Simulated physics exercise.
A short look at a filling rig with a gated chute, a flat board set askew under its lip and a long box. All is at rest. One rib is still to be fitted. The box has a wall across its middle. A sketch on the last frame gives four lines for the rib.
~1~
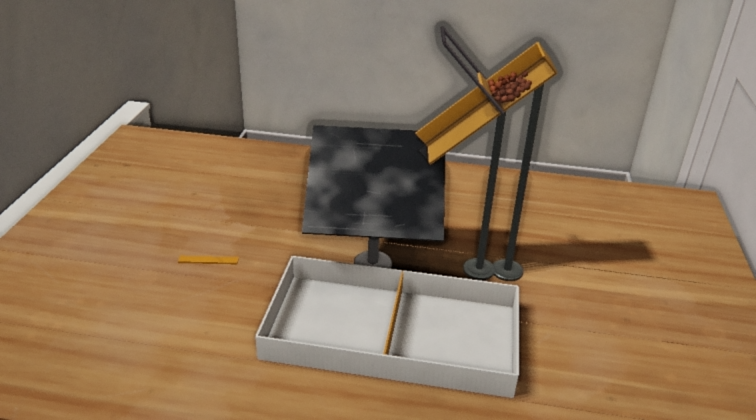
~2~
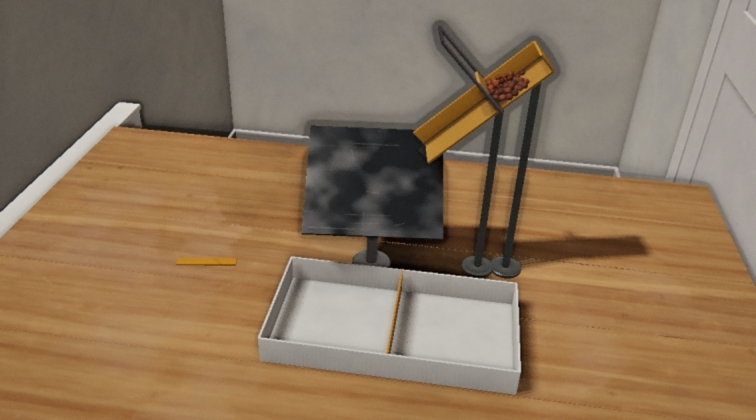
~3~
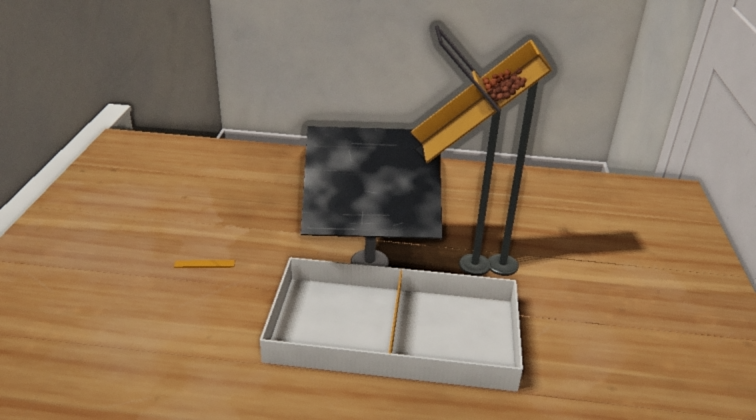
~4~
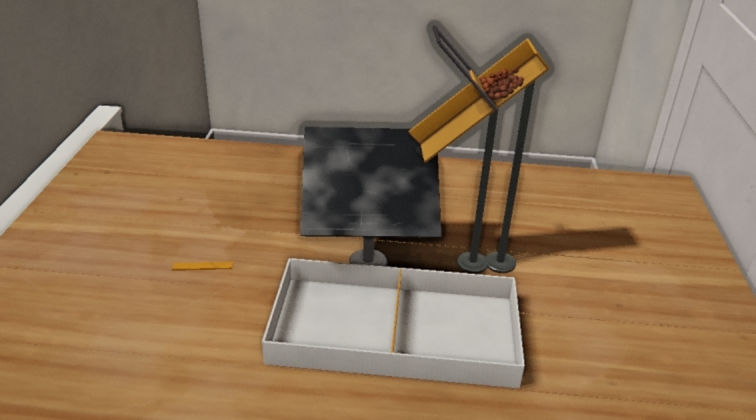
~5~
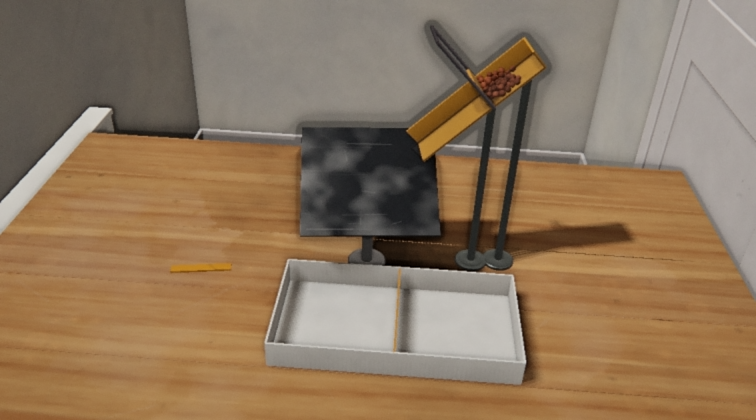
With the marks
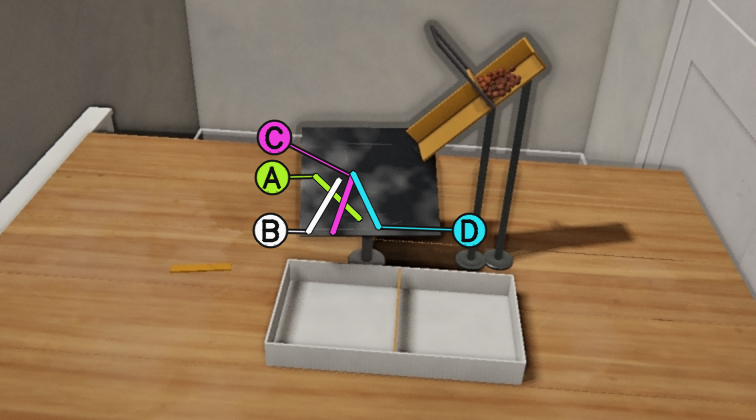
On a wooden tabletop beside a pale wall, reddish-brown pellets rest behind a gate in a sloping yellow chute, near a tilted dark board and a divided white box; nothing moves except the view, which shifts slightly.
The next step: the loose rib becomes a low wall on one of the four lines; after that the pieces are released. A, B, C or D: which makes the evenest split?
D is best.
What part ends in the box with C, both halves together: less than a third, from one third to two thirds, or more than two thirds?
Line C gives more than two thirds.
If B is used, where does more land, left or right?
More lands on the left.
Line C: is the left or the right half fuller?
The left half.
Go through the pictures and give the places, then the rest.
Load behind the gate near (505, 88), clay pellets; lip of the chute near (429, 155), sloping fairly steeply, in the first picture.
Middle of the board near (375, 180), tilted fairly steeply; middle of its low edge near (372, 236); of its high edge near (377, 128), in the second picture.
Front corners of the box near (261, 340) and (522, 369); front end of its middle wall near (389, 354); gate still shut near (478, 81), in the third picture.
Middle of the load near (497, 84); lip near (423, 153), in the fourth picture.
Middle of the load near (494, 83); lip near (421, 153), in the fifth picture.
On the marked copy, line A from (315, 176) to (359, 218); line B from (339, 180) to (308, 231); line C from (352, 176) to (332, 232); line D from (353, 173) to (378, 227).
With A, of what is caught, all but a few in the left half, only a few in the right.
With B, of what is caught, all but a few in the left half, only a few in the right.
With C, of what is caught, all but a few in the left half, only a few in the right.
With D, of what is caught, close to half in the left half, close to half in the right.
